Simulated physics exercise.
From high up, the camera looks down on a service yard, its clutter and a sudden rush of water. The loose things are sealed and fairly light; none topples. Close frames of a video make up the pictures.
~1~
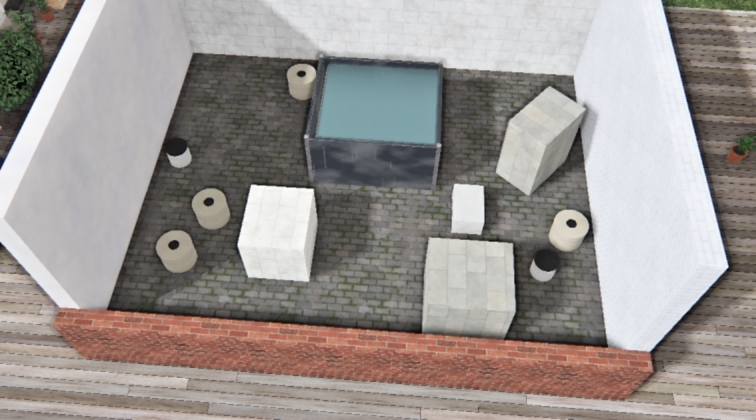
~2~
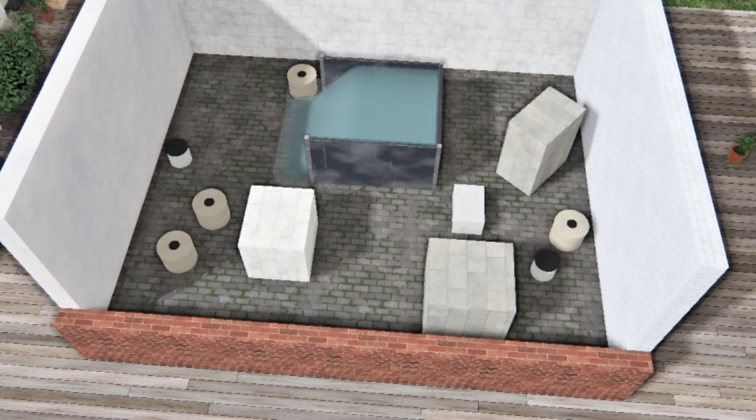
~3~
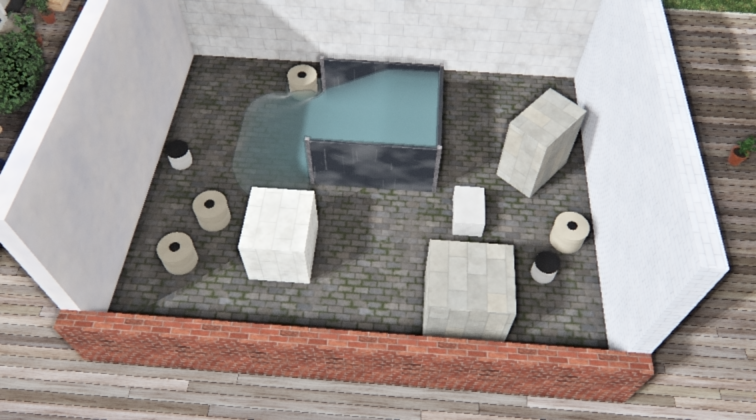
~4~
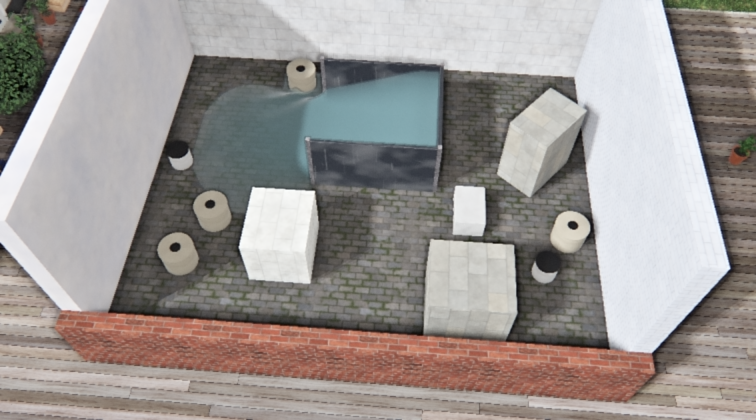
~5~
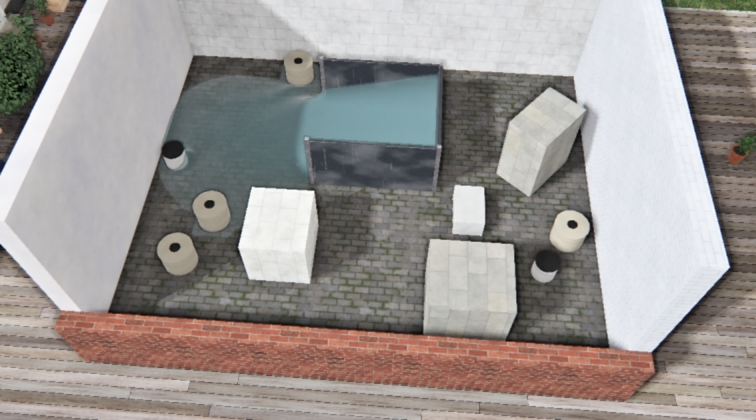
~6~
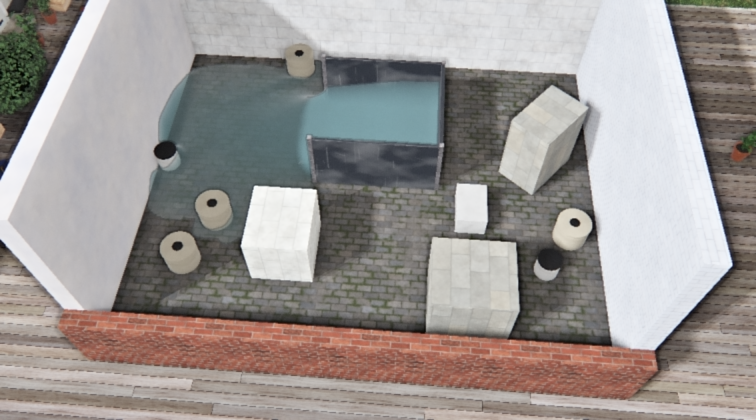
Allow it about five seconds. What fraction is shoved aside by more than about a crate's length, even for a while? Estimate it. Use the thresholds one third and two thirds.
I'd put it between one third and two thirds.
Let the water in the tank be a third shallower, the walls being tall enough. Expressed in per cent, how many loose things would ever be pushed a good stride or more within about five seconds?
Share moved: Approx. 50 percent.
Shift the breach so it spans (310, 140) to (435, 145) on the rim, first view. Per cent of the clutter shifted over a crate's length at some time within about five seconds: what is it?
Around 90 per cent.
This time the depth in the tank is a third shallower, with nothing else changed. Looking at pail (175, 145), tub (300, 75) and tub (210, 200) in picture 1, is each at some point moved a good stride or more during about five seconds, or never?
In sequence: Went the distance, went the distance and went the distance.
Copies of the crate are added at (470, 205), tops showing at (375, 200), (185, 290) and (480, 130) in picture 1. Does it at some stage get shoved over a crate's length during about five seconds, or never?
Copy one: Barely shifts; copy two: Slides well clear; copy three: Barely shifts.
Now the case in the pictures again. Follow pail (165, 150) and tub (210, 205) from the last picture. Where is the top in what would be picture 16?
Roughly (165, 271) and (149, 299).
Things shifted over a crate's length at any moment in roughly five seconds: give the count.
Count: 5.
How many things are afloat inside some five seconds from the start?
The answer is 3.
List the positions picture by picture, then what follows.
The first frame shows a tub at (301, 74), on the bottom; a pail at (176, 147), on the bottom; 0 of 8 have shifted.
The second frame shows a tub at (302, 74), on the bottom; a pail at (176, 147) rests on the ground; 0 of 8 have shifted.
The third frame shows a tub at (302, 75), on the bottom; a pail at (177, 149), on the bottom; 0 of 8 have shifted.
The fourth frame shows a tub at (301, 69) rests on the ground, close to its start; a pail at (177, 149), on the bottom; 1 of 8 have shifted.
The fifth frame shows a tub at (298, 61) rests on the ground, a stride from its start; a pail at (172, 149) rests on the ground, close to its start; 2 of 8 have shifted.
The sixth frame shows a tub at (299, 53) rests on the ground, a stride from its start; a pail at (165, 150) rests on the ground, close to its start; 2 of 8 have shifted.
A moment on, 0 of 8 are well off their spots; 1 afloat.
Next, 3 of 8 are well off their spots; 3 afloat.
Later, 4 of 8 are well off their spots; 2 afloat.
In the end, 5 of 8 are well off their spots, and 5 have been at some point; 3 afloat.
